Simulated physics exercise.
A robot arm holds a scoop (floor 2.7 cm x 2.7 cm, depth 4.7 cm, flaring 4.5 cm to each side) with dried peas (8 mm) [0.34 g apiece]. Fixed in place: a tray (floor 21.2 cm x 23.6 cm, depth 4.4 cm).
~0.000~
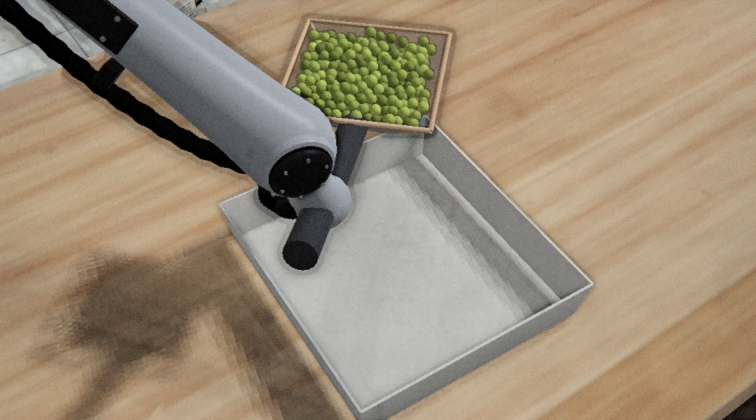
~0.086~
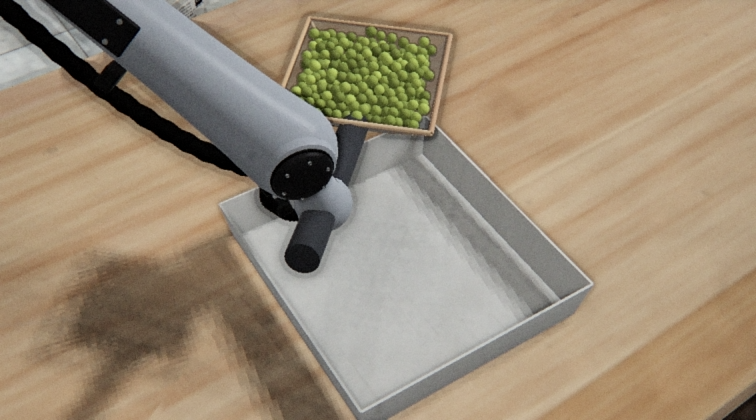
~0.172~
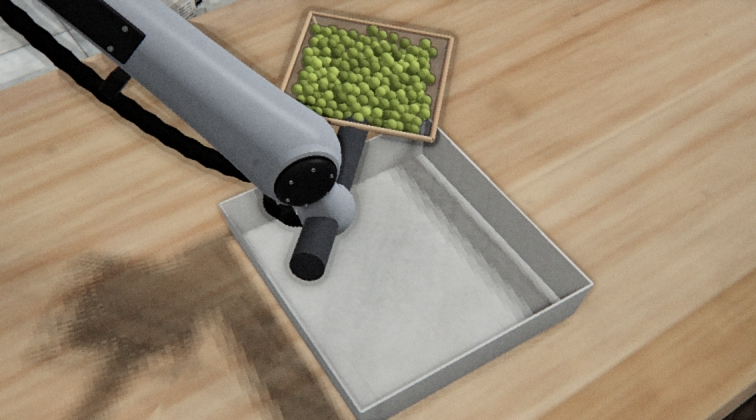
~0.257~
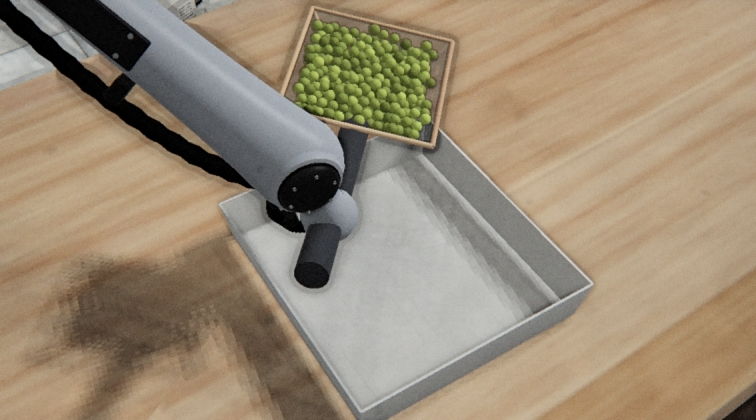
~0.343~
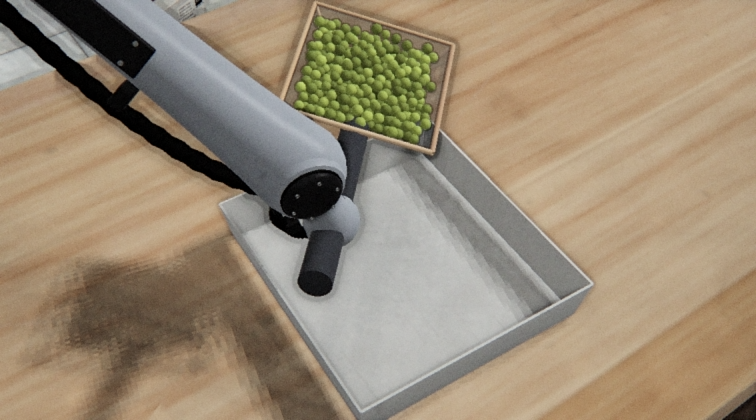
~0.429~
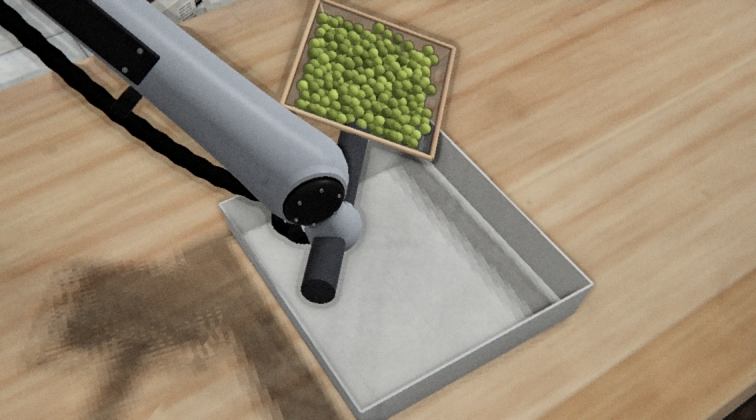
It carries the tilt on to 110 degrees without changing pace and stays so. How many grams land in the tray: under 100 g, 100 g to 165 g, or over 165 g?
Load: Middling.
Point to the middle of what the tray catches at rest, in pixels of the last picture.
Around (458, 293).
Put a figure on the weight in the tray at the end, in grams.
Some 150 g.
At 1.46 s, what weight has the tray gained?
Some 120 g.
After 0.99 s, tilt 50 degrees; 0 g in the tray, scoop holds 100 %.
After 1.46 s, tilt 76 degrees; 117 g in the tray, scoop holds 10 %.
After 1.89 s, tilt 99 degrees; 146 g in the tray, scoop holds 0 %.
Then, at 2.30 s, tilt 110 degrees; 146 g in the tray, scoop holds 0 %.
At rest (2.5 s), 146 g in the tray, scoop holds 0 %.
